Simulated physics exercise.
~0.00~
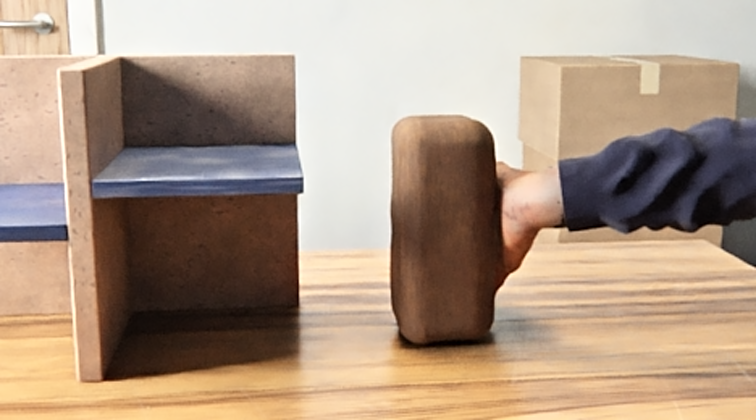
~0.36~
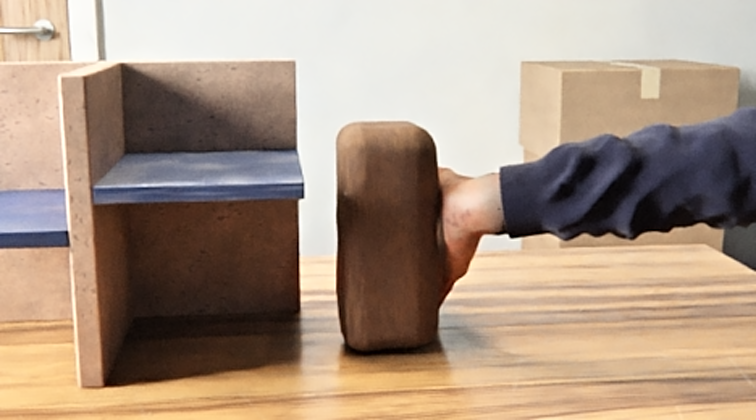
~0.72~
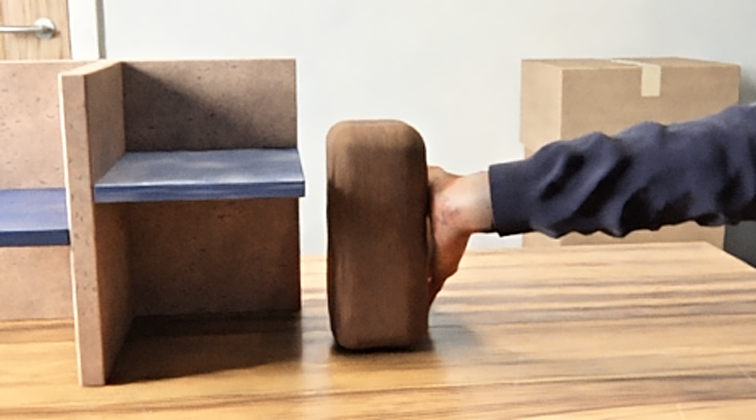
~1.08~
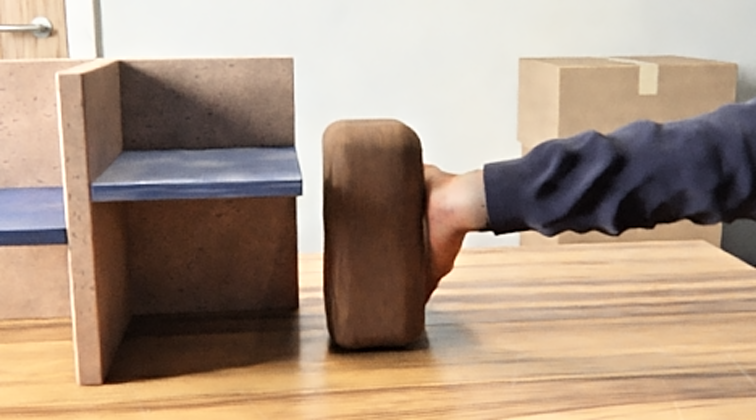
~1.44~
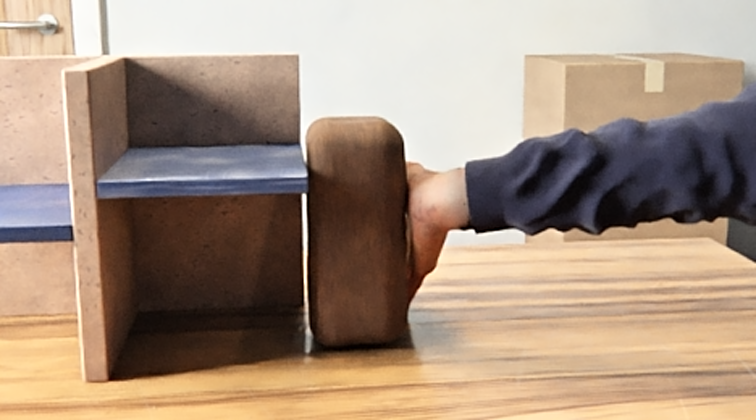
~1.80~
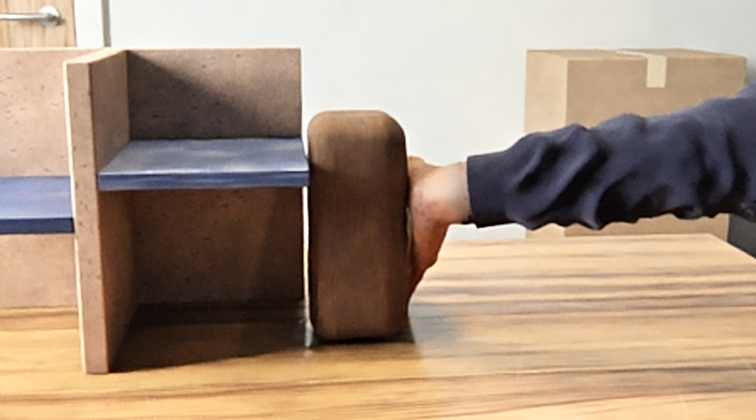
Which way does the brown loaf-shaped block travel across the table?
The block moves to the left, toward the blue shelf.
